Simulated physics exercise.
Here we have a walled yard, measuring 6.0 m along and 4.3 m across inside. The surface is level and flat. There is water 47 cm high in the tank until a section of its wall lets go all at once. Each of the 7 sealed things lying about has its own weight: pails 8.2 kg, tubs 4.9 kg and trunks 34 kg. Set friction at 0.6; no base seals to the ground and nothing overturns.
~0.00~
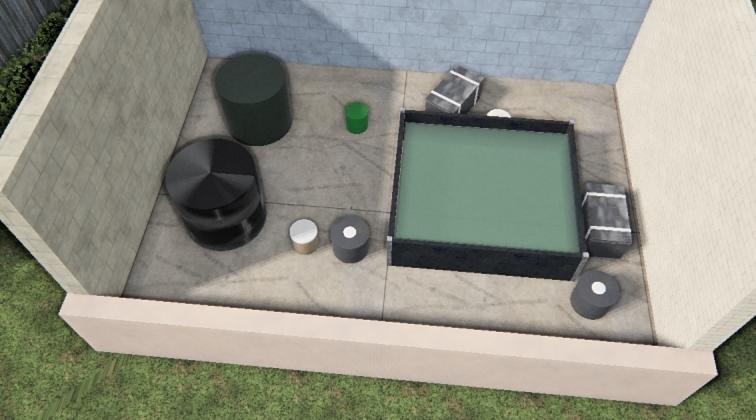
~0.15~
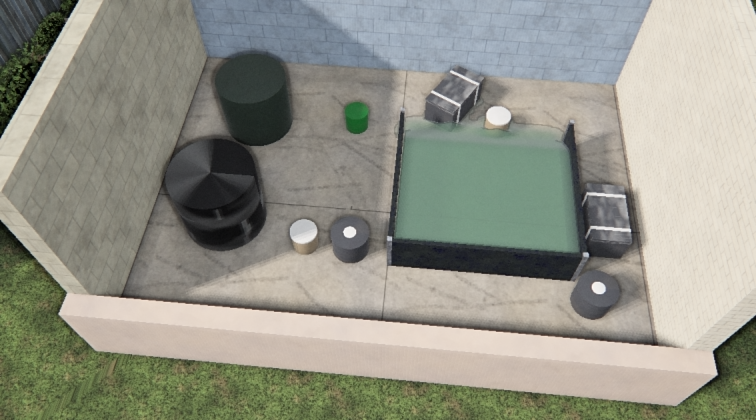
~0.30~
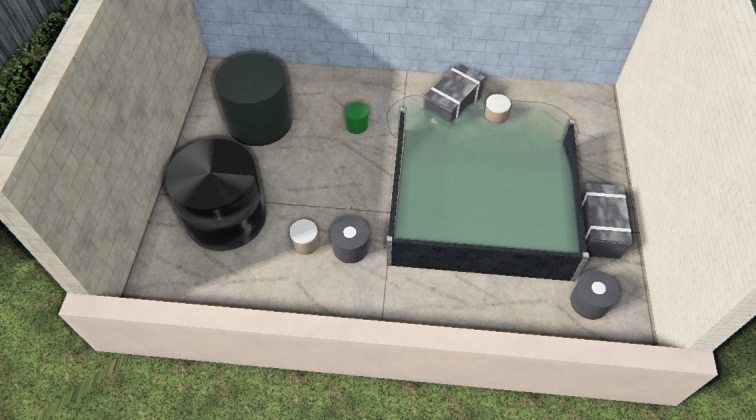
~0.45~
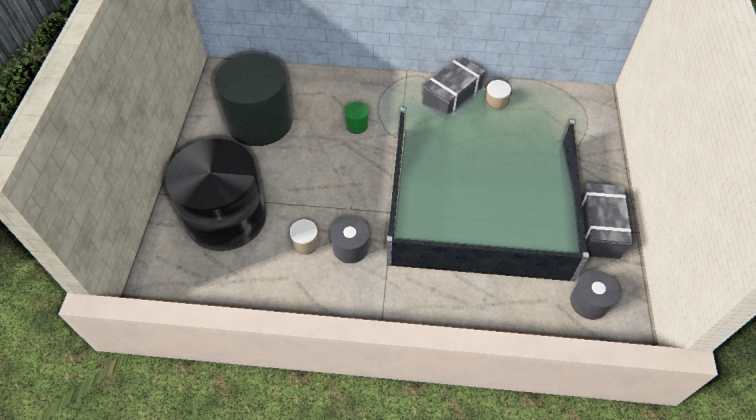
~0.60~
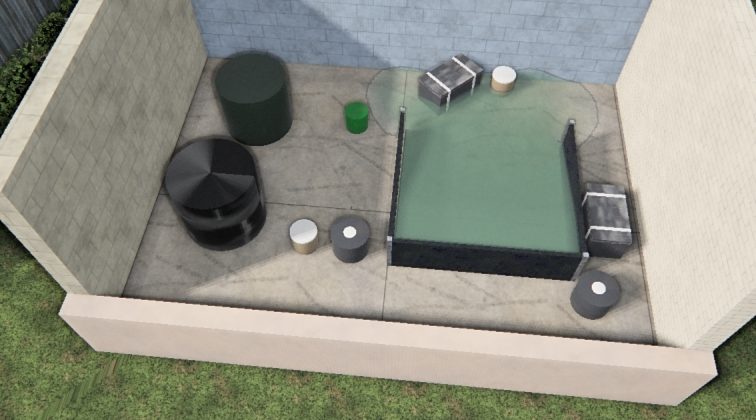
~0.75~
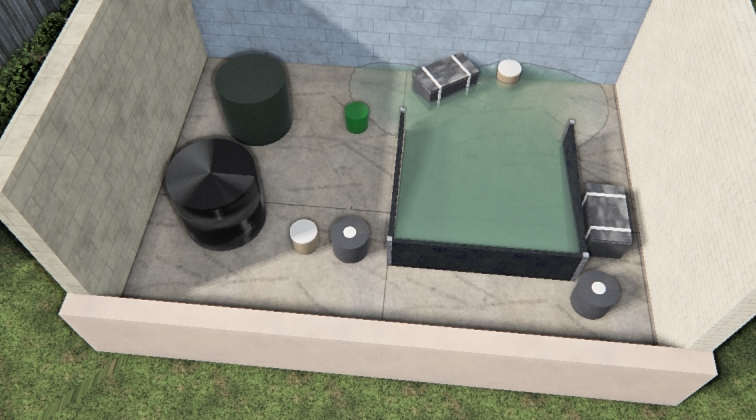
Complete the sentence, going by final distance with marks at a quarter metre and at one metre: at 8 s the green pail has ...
At 8 s the green pail has moved between a quarter metre and one metre.
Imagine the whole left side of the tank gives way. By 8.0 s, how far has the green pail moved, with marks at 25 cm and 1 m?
Result: The green pail goes a long way.
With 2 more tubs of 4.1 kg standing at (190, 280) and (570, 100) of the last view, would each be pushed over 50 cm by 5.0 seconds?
Lab note - in order: Below threshold / above threshold.
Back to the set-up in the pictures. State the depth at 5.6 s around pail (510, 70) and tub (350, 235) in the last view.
Depths: Near 8 cm, then near 7 cm.
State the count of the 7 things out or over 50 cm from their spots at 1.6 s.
My count gives 2.
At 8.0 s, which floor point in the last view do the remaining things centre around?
Mean position: Approximately (333, 231).
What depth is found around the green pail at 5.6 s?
Close to 6 centimetres.
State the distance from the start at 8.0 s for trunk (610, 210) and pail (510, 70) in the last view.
The first ends 300 cm from its start, the second 250 cm.
After 1.6 s the green pail is near (357, 111), 0.0 m from its start, aground; 2 afloat.
After 3.6 s the green pail is near (342, 126), 0.3 m from its start, aground; 2 afloat.
After 5.6 s the green pail is near (340, 133), 0.4 m from its start, aground; 2 afloat.
After 8.0 s the green pail is near (340, 135), 0.5 m from its start, aground; 3 afloat.
